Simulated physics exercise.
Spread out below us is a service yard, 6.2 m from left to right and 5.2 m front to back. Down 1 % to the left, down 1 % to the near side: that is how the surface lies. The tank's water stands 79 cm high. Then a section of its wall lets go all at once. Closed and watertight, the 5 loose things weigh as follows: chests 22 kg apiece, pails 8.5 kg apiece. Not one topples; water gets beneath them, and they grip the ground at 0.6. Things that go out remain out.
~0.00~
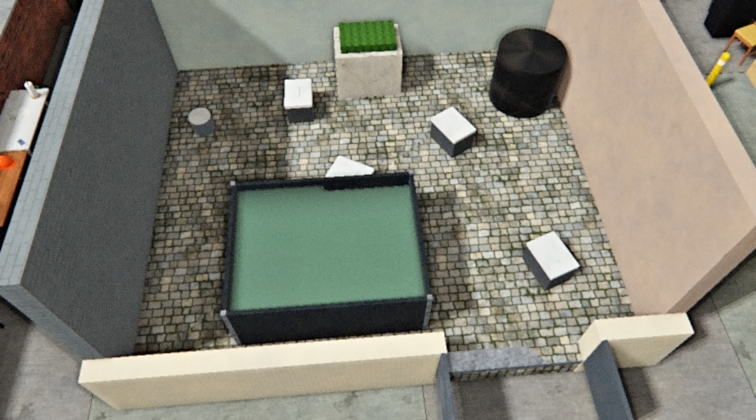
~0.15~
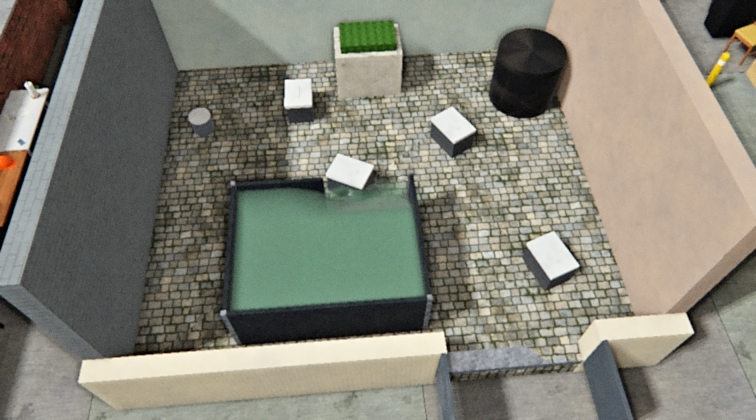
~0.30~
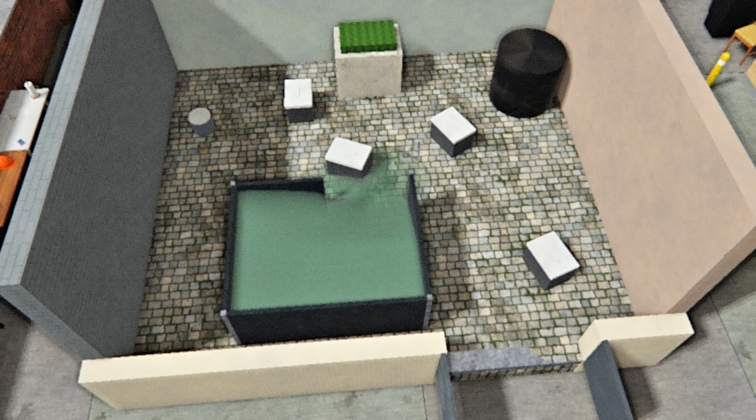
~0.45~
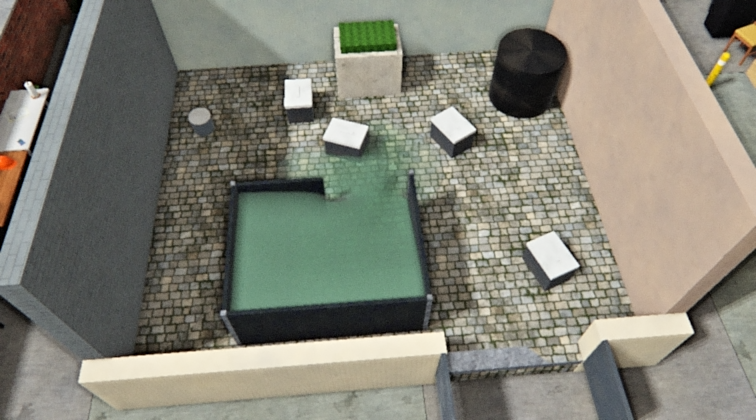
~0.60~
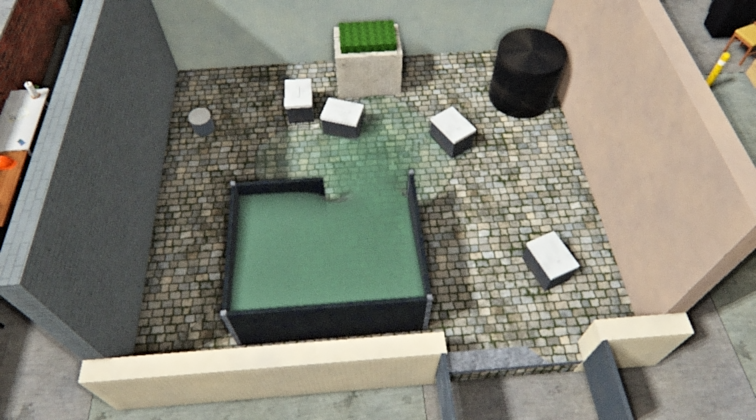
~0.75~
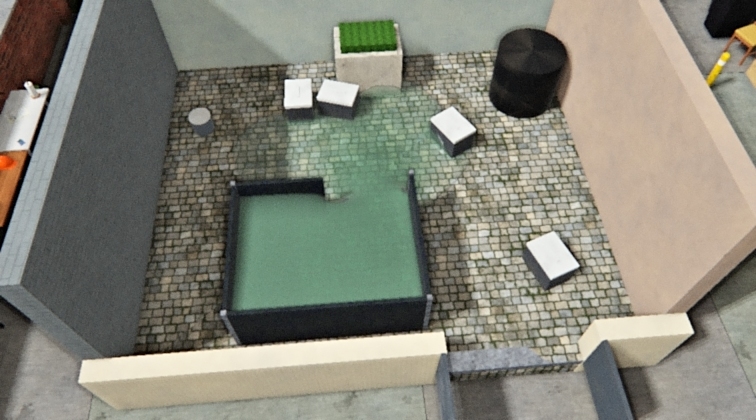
Green water poured out through a gap in the back wall of a dark tank and spread across the cobbled yard, pushing one white-topped box steadily away toward the planter while the others stayed put.
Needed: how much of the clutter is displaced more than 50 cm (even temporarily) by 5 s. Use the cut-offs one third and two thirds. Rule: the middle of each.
Two thirds or more.
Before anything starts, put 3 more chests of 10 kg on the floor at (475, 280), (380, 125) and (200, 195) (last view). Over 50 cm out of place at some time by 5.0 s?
Taking them one by one: It stays within, then it goes beyond, then it goes beyond.
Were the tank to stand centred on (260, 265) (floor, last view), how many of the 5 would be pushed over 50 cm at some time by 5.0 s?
Count: 3.
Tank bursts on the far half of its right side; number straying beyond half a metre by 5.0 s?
In that case 2 of them.
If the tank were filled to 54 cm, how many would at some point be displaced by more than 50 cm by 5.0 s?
In that case the number is 4.
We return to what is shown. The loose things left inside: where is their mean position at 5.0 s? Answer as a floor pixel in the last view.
Around (338, 169).
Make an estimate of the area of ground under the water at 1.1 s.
Somewhere around 13 m2, roughly.
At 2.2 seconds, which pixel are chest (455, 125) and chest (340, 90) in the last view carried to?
Estimated pixels: (529, 115) and (256, 51).
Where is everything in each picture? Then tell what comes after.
In the first frame, a chest at (350, 172) rests on the ground; a chest at (454, 124) rests on the ground; water covers 3.7 m2; 0 of 5 have shifted.
In the second frame, a chest at (350, 170), on the bottom, 4 cm from its start; a chest at (454, 124) rests on the ground; water covers 4.3 m2; 0 of 5 have shifted.
In the third frame, a chest at (349, 152) rests on the ground, 35 cm from its start; a chest at (454, 124) rests on the ground; 5.2 m2 under water; 1 of 5 have shifted.
In the fourth frame, a chest at (346, 132) rests on the ground, 74 cm from its start; a chest at (454, 124), on the bottom; water covers 6.4 m2; 1 of 5 have shifted.
In the fifth frame, a chest at (342, 111), on the bottom, 115 cm from its start; a chest at (454, 124), on the bottom; 8.0 m2 under water; 1 of 5 have shifted.
In the sixth frame, a chest at (338, 91) rests on the ground, 156 cm from its start; a chest at (454, 124), on the bottom; water covers 9.3 m2; 1 of 5 have shifted.
After 1.1 s 1 of 5 are over 50 cm from their spots; 1 afloat.
After 2.2 s 3 of 5 are over 50 cm from their spots; 2 afloat.
After 3.5 s 3 of 5 are over 50 cm from their spots; 2 afloat.
After 5.0 s 4 of 5 are over 50 cm from their spots, and 4 have been at some point; 2 afloat.
